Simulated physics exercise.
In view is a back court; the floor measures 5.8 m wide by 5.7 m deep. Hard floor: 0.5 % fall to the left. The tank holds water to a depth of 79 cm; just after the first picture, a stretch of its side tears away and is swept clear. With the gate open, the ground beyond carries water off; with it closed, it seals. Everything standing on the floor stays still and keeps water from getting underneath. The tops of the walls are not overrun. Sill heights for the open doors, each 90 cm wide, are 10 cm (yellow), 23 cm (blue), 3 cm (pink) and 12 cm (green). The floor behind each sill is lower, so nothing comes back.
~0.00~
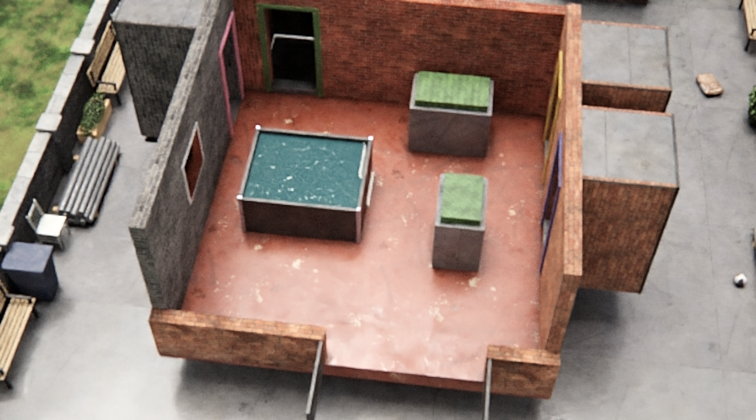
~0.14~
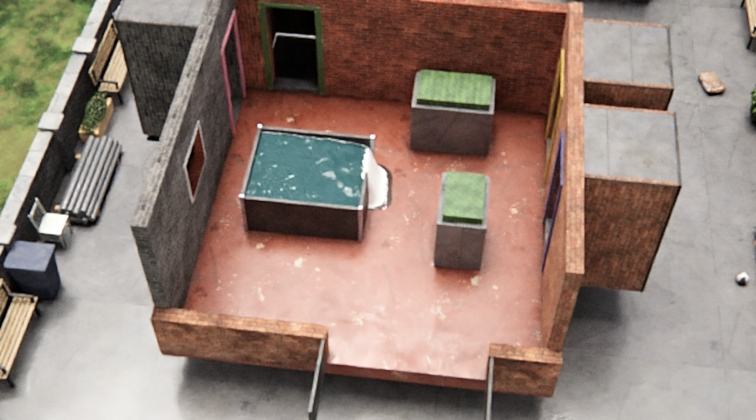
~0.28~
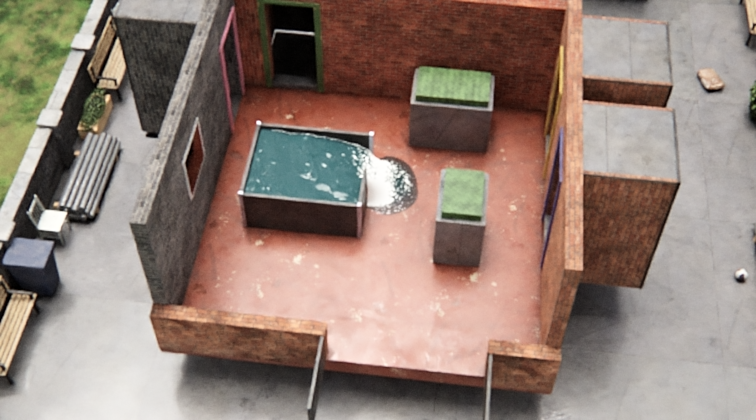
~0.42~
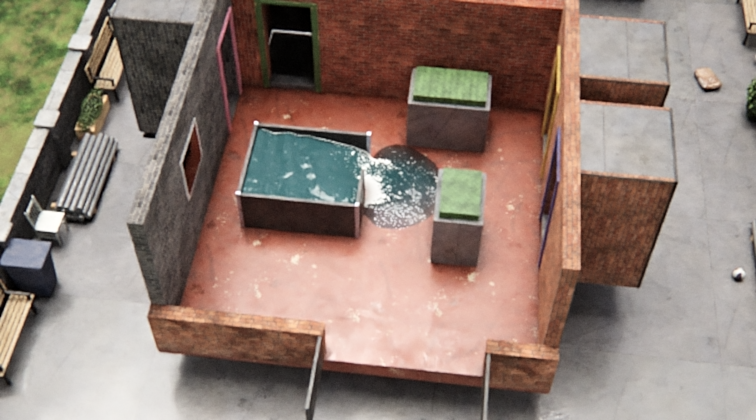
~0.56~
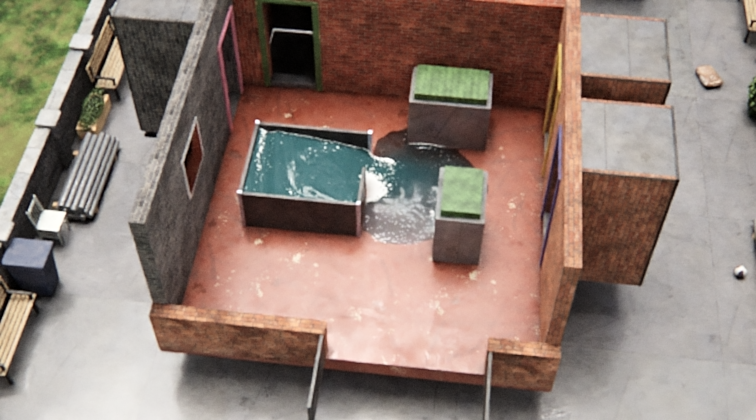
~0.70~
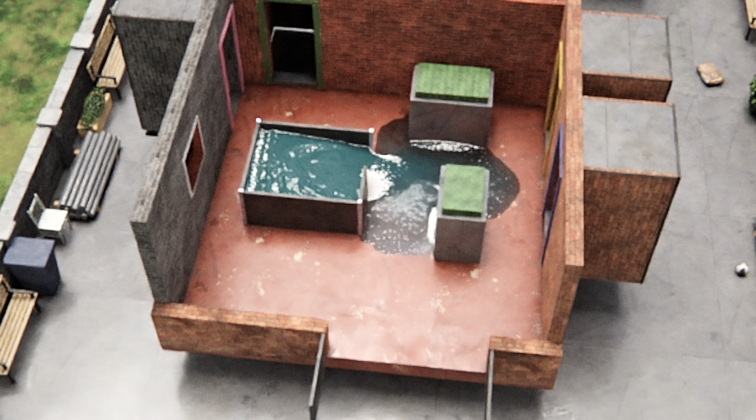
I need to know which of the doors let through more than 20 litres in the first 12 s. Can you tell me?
At the yellow door the total will be higher than the limit. At the blue door the total will be lower than the limit. At the pink door the total will be higher than the limit. At the green door the total will be lower than the limit.
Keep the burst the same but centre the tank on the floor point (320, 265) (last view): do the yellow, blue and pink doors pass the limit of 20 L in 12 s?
Result - yellow door does not exceed it, blue door does not exceed it, pink door exceeds it.
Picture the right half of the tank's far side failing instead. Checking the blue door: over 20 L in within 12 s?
Then: Blue short of it.
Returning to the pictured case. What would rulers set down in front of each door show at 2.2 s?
You'd get yellow at 26 cm, blue at 18 cm, pink at 0 cm, and green at 0 cm.
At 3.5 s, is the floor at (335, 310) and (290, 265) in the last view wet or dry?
I'd say drenched, then spared.
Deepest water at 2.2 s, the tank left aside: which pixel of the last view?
Location: Approx. (541, 173).
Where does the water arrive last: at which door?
That would be the pink door, last of all.
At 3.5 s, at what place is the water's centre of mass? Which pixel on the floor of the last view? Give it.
Balance point at about (393, 195).
After 1.4 s water covers 25 % of the floor and is deepest (36 cm) near (541, 173); yellow door 20 cm at the sill, 21 L in, blue door 11 cm at the sill, 0 L in, pink door not reached, green door not reached.
After 2.2 s water covers 40 % of the floor and is deepest (40 cm) near (541, 173); yellow door 26 cm at the sill, 120 L in, blue door 18 cm at the sill, 0 L in, pink door not reached, green door not reached.
After 3.5 s water covers 55 % of the floor and is deepest (24 cm) near (542, 115); yellow door 21 cm at the sill, 238 L in, blue door 14 cm at the sill, 4 L in, pink door not reached, green door 1 cm at the sill, 0 L in.
After 7.0 s water covers 80 % of the floor and is deepest (14 cm) near (542, 122); yellow door 12 cm at the sill, 350 L in, blue door 9 cm at the sill, 5 L in, pink door 8 cm at the sill, 18 L in, green door 3 cm at the sill, 0 L in.
After 12.0 s water covers 95 % of the floor and is deepest (8 cm) near (530, 180); yellow door 6 cm at the sill, 357 L in, blue door 5 cm at the sill, 5 L in, pink door 6 cm at the sill, 75 L in, green door 5 cm at the sill, 0 L in.
